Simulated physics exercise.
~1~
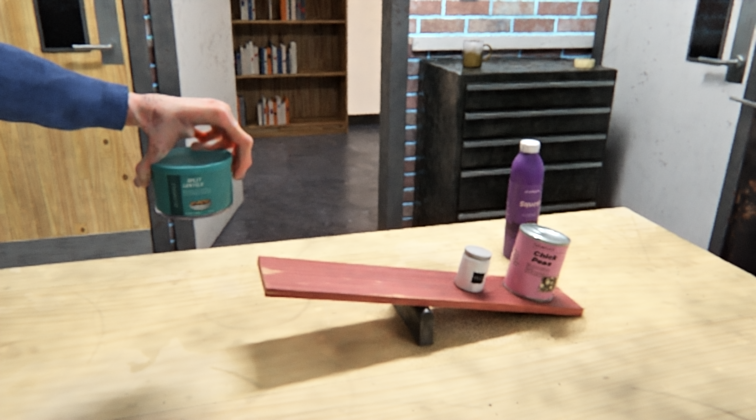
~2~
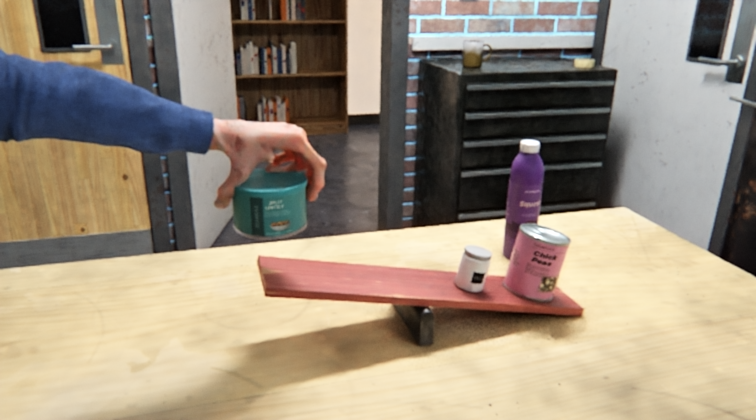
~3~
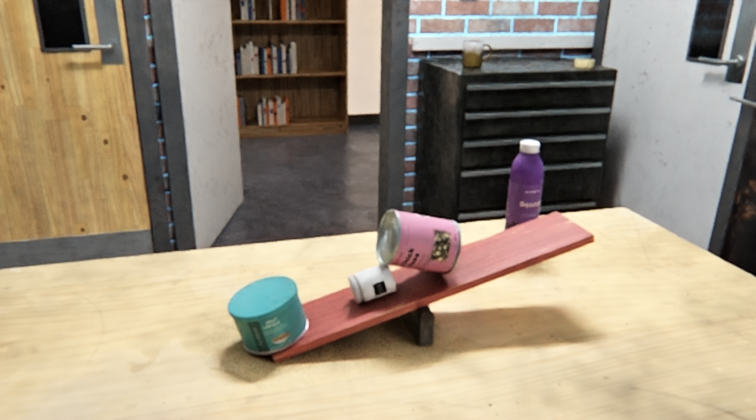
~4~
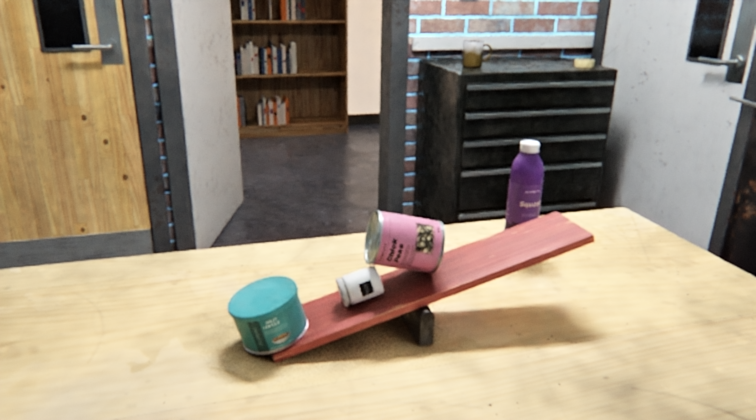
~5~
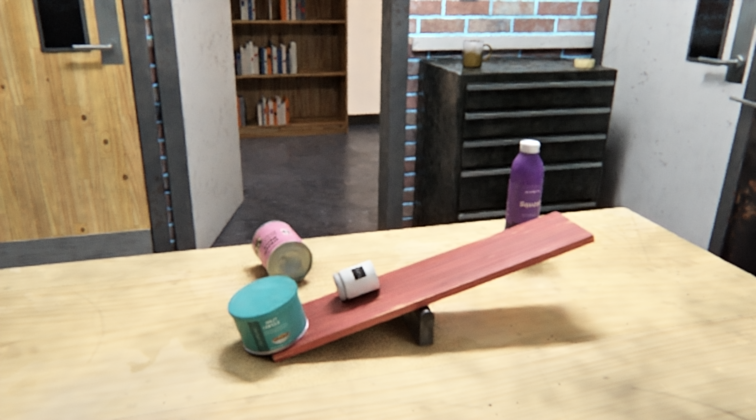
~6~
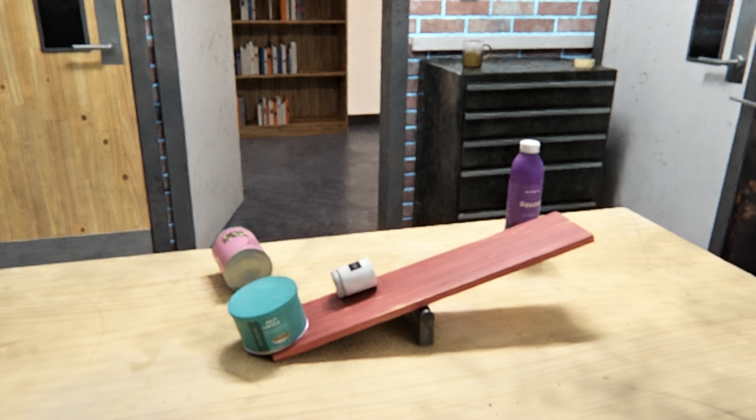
A hand carries a turquoise tub rightward over the raised left end of a red plank, which rests across a small block on a wooden table. A white shaker and a pink tin stand on the plank's lowered right side, with a purple bottle behind. Once the hand lets go, the tub drops and the plank tips over to the left. The shaker and tin topple and shift left, and the tin then tumbles off onto the table. Finally, the tub leans at the plank's low left end, the shaker lies on the plank, and the tin rests beyond the tub.
